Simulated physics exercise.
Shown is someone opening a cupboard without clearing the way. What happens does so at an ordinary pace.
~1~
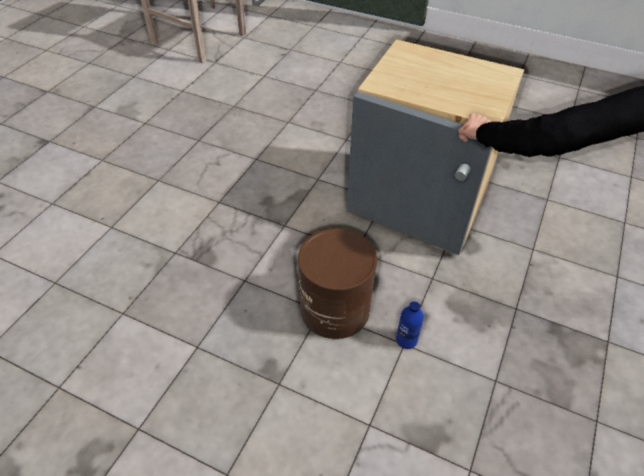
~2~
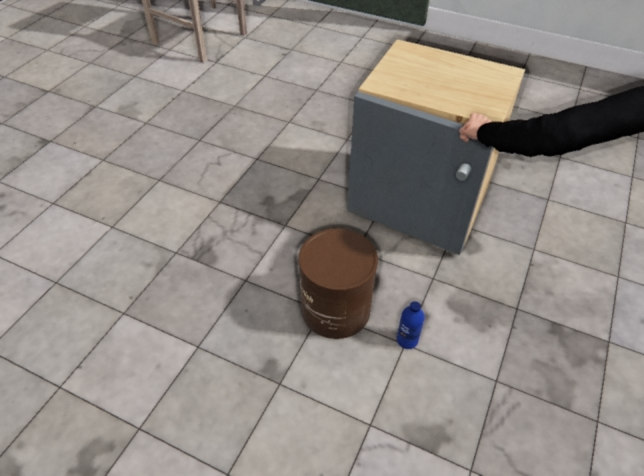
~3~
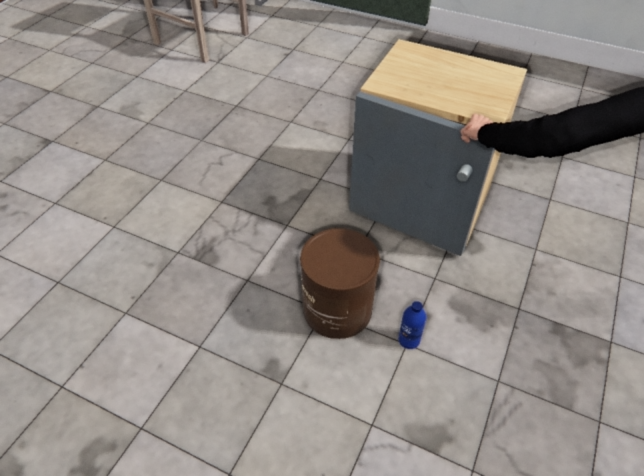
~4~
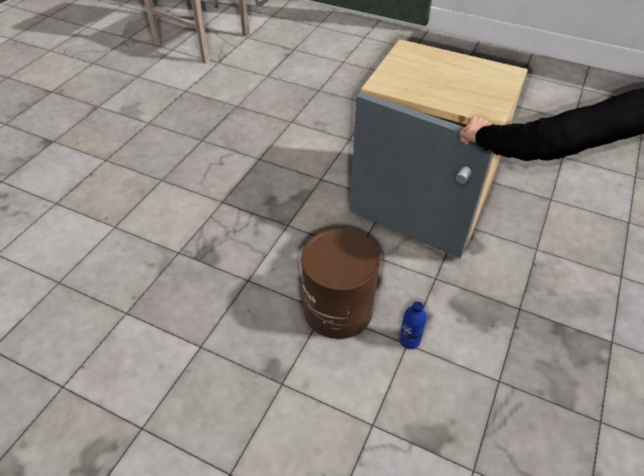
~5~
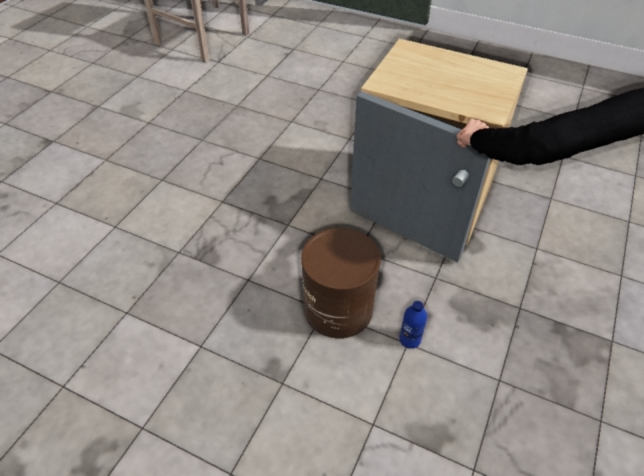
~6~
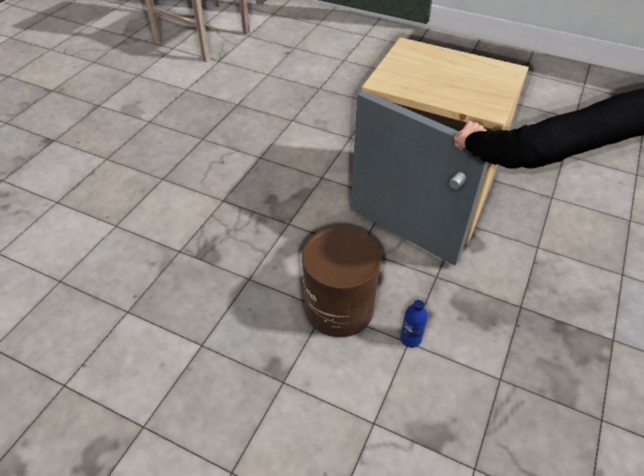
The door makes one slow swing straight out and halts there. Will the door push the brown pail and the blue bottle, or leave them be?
I'd say the brown pail gets pushed, the blue bottle is left be.
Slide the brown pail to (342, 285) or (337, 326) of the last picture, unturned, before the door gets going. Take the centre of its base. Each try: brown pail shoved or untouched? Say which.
Well, it gets hit the first time and gets hit the second time.
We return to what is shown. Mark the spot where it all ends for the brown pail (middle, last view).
When everything stops, it's near (258, 280).
Then, 1.62 s on from there, door 63° open; brown pail displaced a little near (323, 285); blue bottle at rest near (415, 322).
Then, 2.00 s on from there, door 75° open; brown pail displaced about its own width near (294, 284); blue bottle at rest near (415, 322).
Then, 2.30 s on from there, door 84° open; brown pail displaced about its own width near (272, 281); blue bottle at rest near (415, 322).
In the end, the brown pail is pushed along, near (258, 280); the blue bottle remains where it is, near (415, 322).
